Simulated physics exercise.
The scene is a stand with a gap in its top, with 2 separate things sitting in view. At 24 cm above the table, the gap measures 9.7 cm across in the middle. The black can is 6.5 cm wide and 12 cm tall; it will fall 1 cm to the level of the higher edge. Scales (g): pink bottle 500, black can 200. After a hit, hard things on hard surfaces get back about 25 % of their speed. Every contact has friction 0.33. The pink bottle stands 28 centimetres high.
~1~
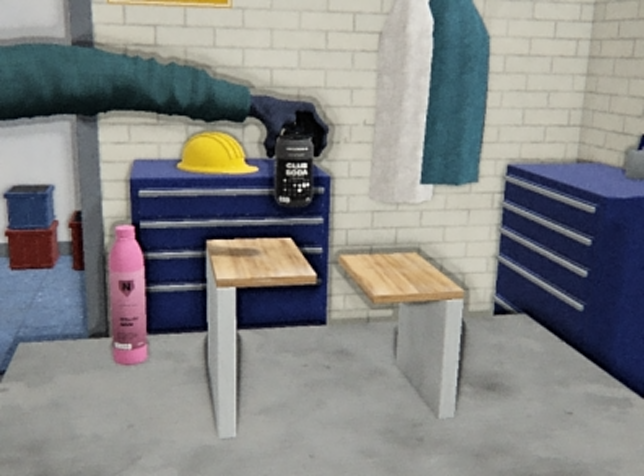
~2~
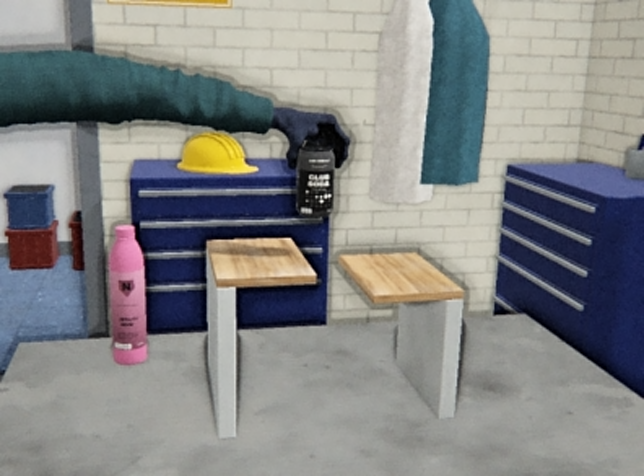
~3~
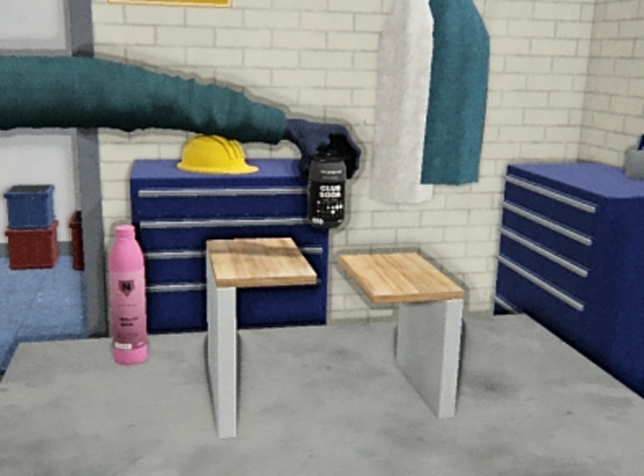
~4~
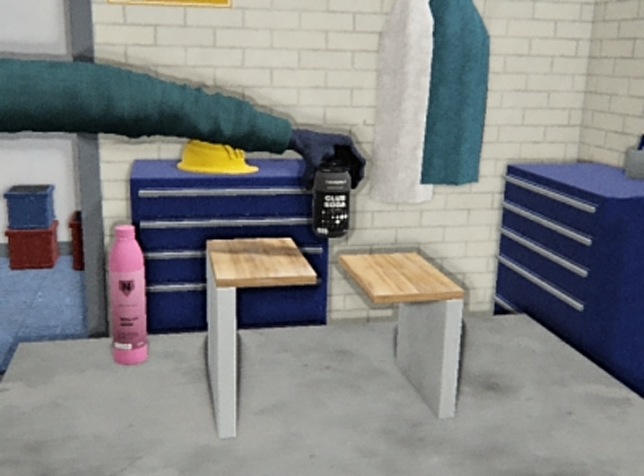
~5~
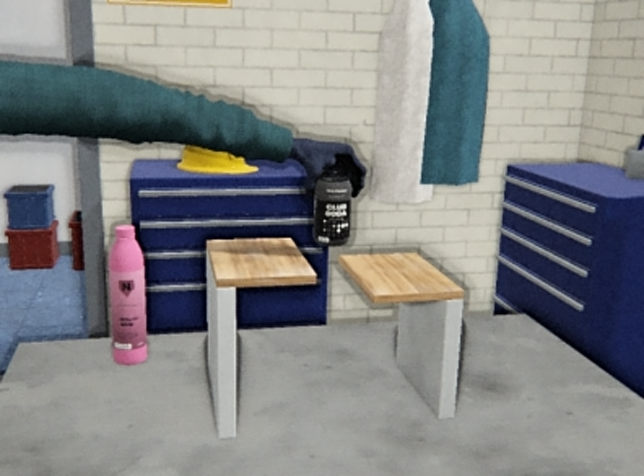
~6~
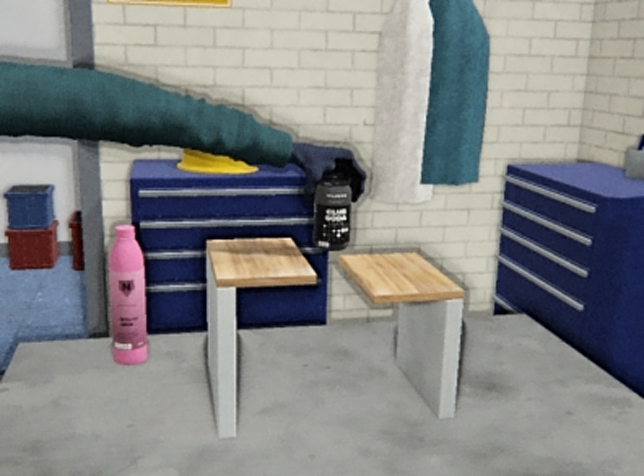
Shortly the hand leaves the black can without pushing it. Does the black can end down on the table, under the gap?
After release the can falls through.
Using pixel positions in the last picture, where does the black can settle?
Look near (328, 368) in the last picture.
Then, 0.32 s on from there, black can moved 24 cm near (329, 342).
Then, 0.66 s on from there, black can moved 29 cm near (328, 368).
In the end, not toppled but over 4 cm from the start, black can; pink bottle under 4 cm from the start. At the end, from the last picture's camera, black can near (328, 368). The can reaches the table.
